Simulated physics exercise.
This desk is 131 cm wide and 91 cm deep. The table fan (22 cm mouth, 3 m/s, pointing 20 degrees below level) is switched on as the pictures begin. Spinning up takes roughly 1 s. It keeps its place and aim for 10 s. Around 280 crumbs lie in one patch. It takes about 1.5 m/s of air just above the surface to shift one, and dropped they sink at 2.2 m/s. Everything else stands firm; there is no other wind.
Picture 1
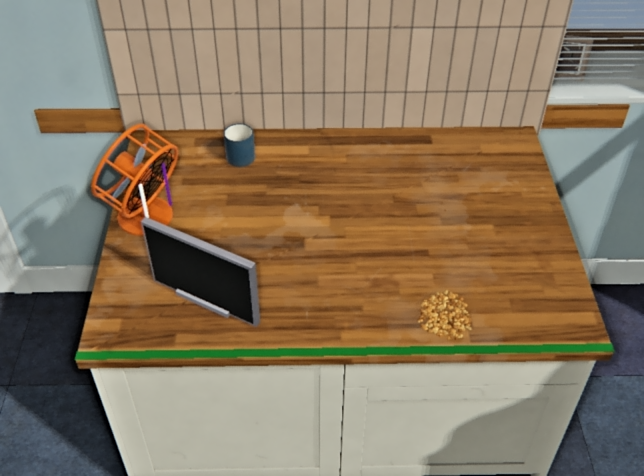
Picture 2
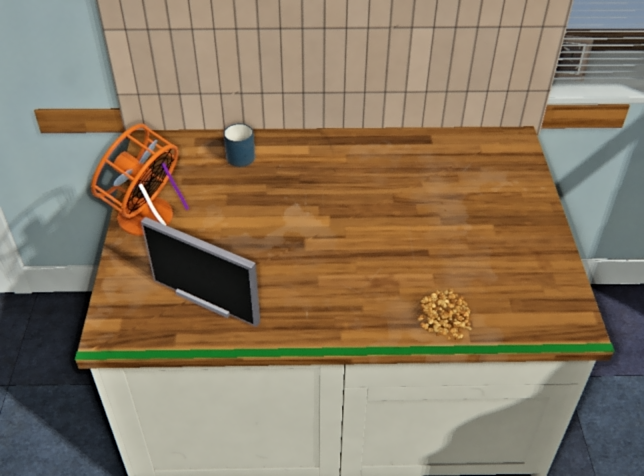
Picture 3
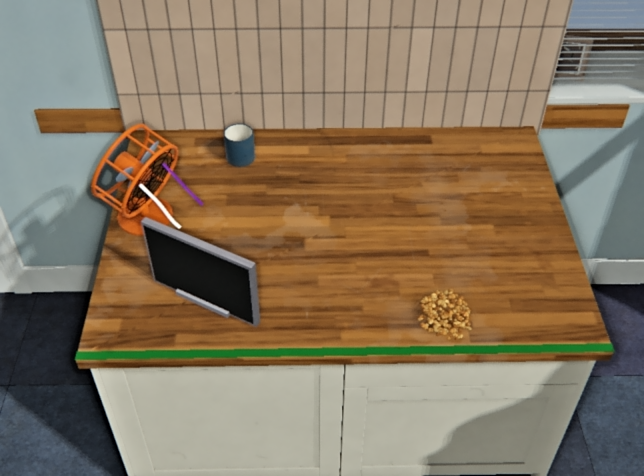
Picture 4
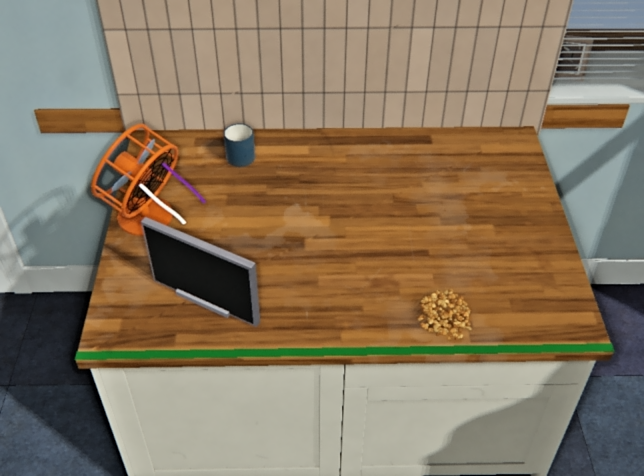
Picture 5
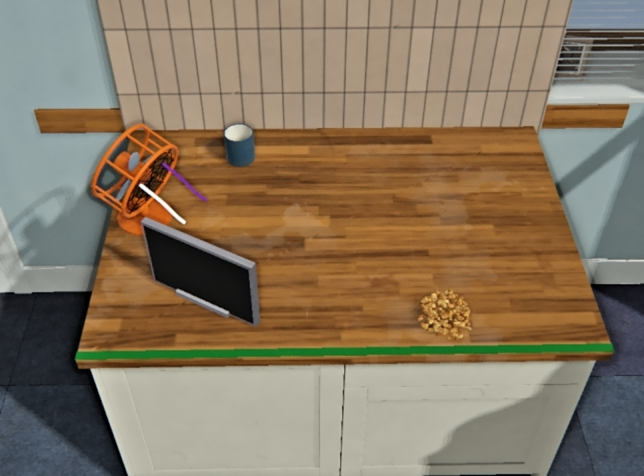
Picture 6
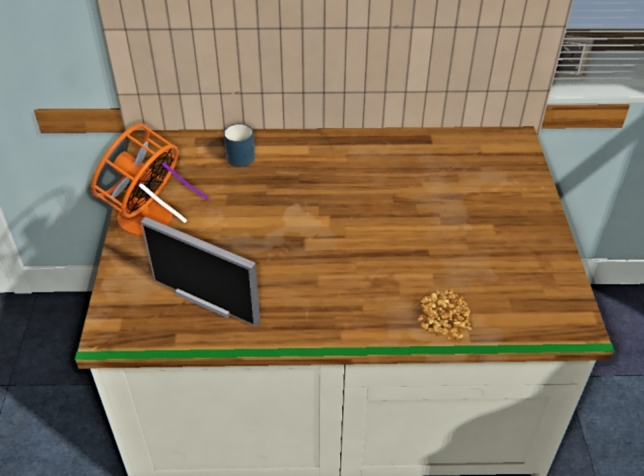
A wooden desk held a laptop, a mug, a patch of crumbs and an orange fan, whose white and purple streamers lifted and blew out toward the right while the crumbs stayed still.
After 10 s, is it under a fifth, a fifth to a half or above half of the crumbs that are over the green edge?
Of the crumbs, over half end over the green edge.
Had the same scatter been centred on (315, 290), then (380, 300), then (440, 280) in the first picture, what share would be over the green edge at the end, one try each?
In turn about 90 %, 80 %, 2 %.
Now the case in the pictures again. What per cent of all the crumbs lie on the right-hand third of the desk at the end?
Some 0 per cent.
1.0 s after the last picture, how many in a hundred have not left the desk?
Some 0 per cent.
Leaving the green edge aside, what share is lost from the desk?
About 20 %.
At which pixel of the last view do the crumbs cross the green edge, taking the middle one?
At about (533, 353).
Then, 1.0 s after the last picture the count stands so, 80 % are over the green edge.
Then, 2.2 s after the last picture the count stands so, 80 % are over the green edge.
Then, 4.6 s after the last picture the count stands so, 80 % are over the green edge.
Then, 9.1 s after the last picture, at the end, 80 % are over the green edge.
